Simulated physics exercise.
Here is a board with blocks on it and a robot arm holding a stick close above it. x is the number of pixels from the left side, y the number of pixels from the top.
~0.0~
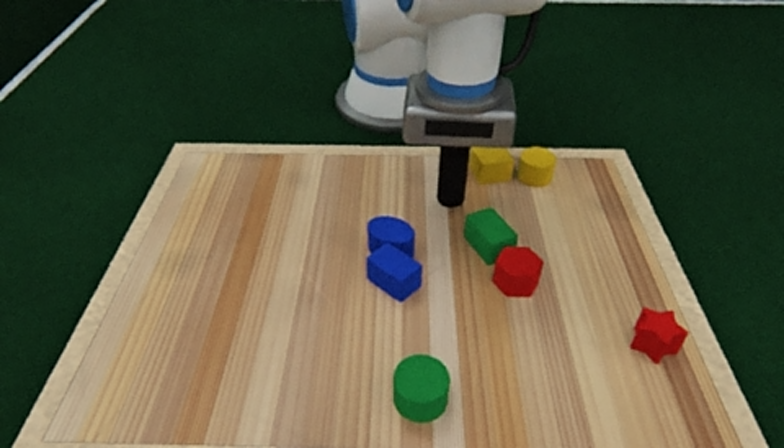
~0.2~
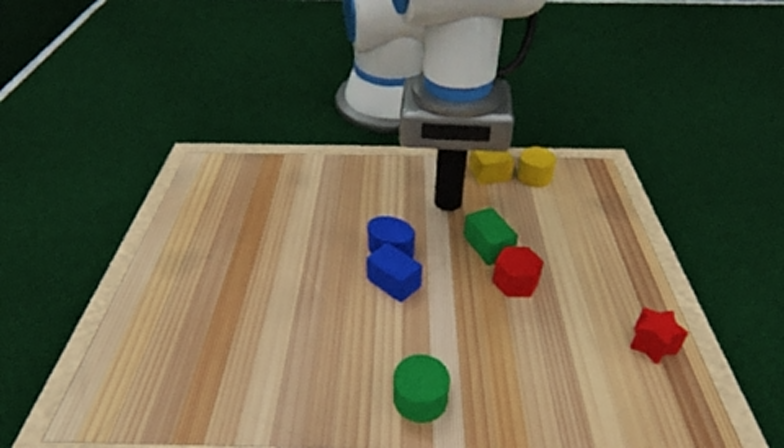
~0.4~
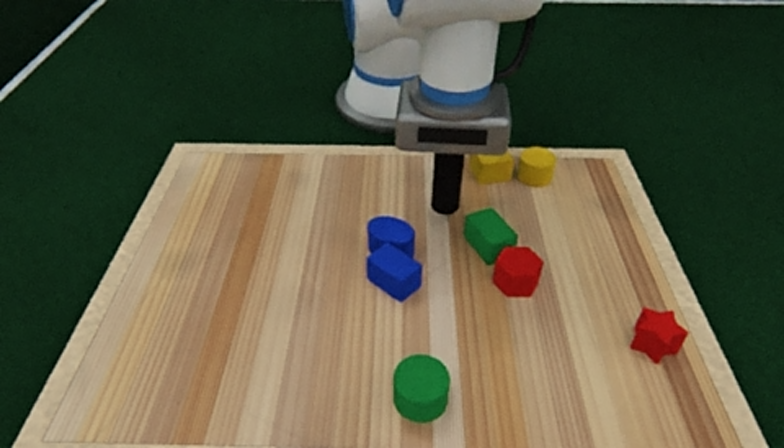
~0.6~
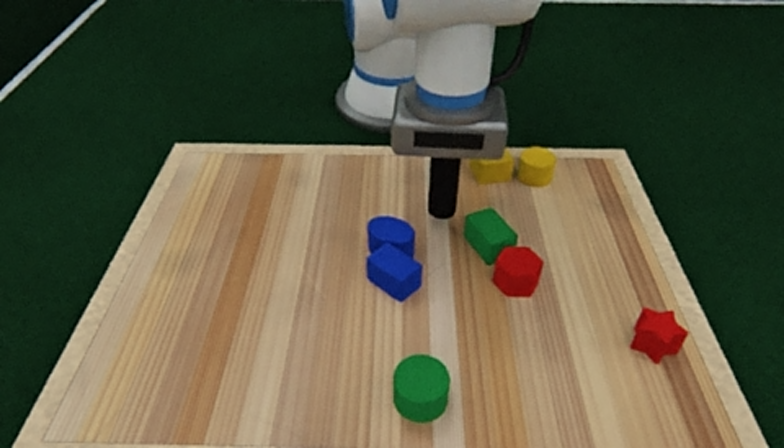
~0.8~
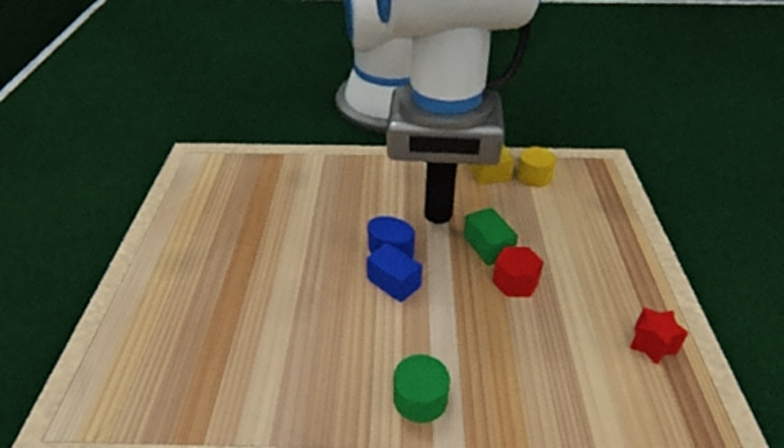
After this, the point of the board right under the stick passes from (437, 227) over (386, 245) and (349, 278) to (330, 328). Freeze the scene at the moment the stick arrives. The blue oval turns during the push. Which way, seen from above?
It is turned clockwise.
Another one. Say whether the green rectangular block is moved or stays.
At the end, its place is the same.
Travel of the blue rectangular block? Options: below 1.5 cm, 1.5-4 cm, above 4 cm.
By the end of the path, it will have gone between 1.5 and 4 cm.
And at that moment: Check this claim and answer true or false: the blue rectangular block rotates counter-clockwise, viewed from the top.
My answer: True.
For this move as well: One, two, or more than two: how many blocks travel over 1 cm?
The result: Two blocks.
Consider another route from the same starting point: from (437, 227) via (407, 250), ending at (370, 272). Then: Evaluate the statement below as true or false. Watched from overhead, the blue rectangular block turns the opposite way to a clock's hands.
My answer: True.
The first path, step by step. One third of the way, stick at (385, 233); blue oval at (362, 241); blue rectangular block at (386, 267), turned 45° anticlockwise.
Two thirds of the way, stick at (348, 267); blue oval at (320, 277); blue rectangular block at (381, 273), turned 90° anticlockwise.
At the end, stick at (329, 316); blue oval at (289, 307), turned 70° clockwise; blue rectangular block at (381, 276), turned 100° anticlockwise; green rectangular block in place.
